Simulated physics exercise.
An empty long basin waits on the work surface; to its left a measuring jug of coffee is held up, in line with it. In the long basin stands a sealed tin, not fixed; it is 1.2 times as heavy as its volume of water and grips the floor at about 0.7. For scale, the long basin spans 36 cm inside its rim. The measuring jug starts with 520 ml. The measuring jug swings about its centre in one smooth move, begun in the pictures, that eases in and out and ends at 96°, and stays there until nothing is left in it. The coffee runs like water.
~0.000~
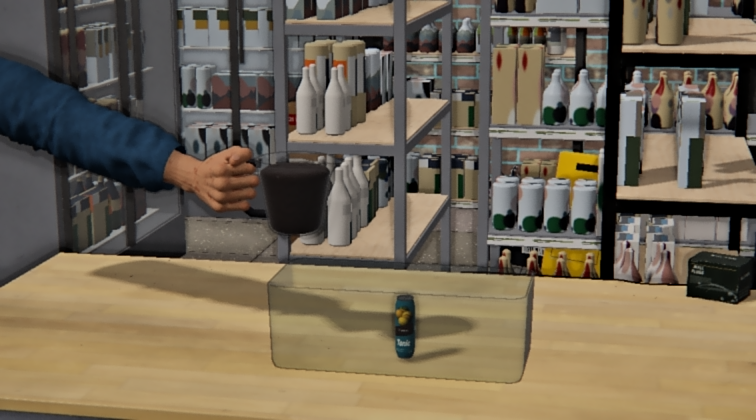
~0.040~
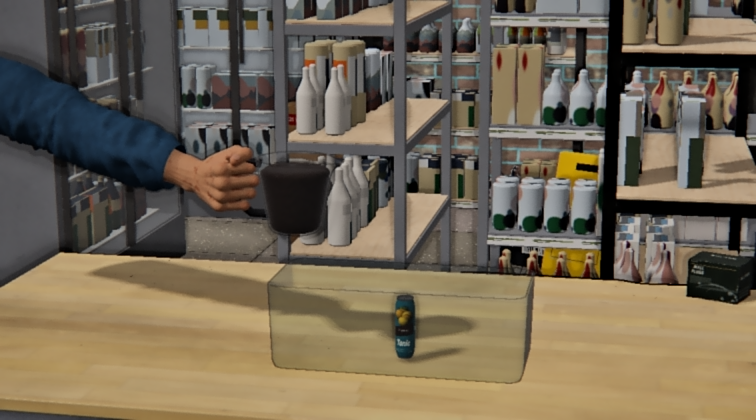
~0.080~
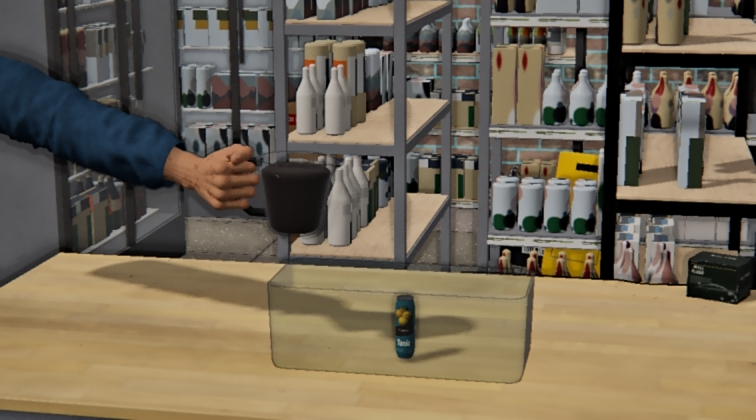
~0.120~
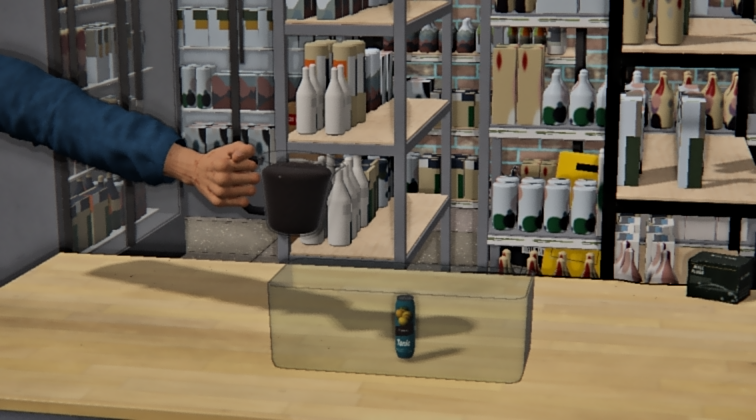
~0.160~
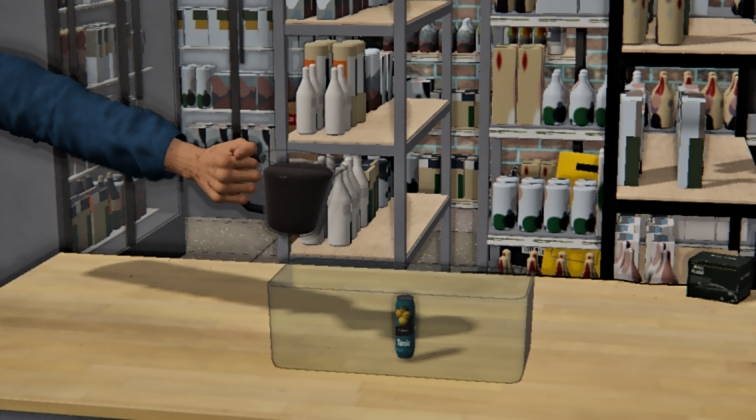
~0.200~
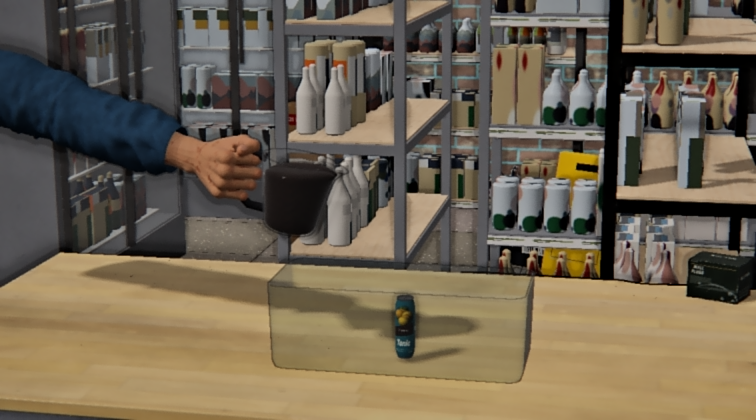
In a shop with stocked shelves, a hand in a blue sleeve holds a dark jug above a wooden counter, up and to the left of a clear basin. The jug stays level at first, then the hand tilts it slightly to the right, while everything on the counter stays still.
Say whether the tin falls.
The tin falls.
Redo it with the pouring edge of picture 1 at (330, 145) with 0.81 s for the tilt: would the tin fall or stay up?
Then it keeps standing.
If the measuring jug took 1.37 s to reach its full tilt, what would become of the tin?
Then it topples.
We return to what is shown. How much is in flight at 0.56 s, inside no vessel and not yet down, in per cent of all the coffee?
About 20 per cent.
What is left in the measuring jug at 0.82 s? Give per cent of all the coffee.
Near 20 in a hundred.
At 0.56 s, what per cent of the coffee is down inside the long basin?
Near 8 in a hundred.
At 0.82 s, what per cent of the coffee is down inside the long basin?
Some 64 per cent.
By 0.56 s the tilt is 66° and 72 per cent is still to pour; the tin stands where it began.
By 0.82 s the tilt is 94° and 21 per cent is still to pour; the tin leans 19°.
By 1.10 s the tilt is 96° and 2 per cent is still to pour; the tin lies on its side.
By 1.40 s the tilt is 96° and 0 per cent is still to pour; the tin lies on its side.
At rest the tin lies on its side.
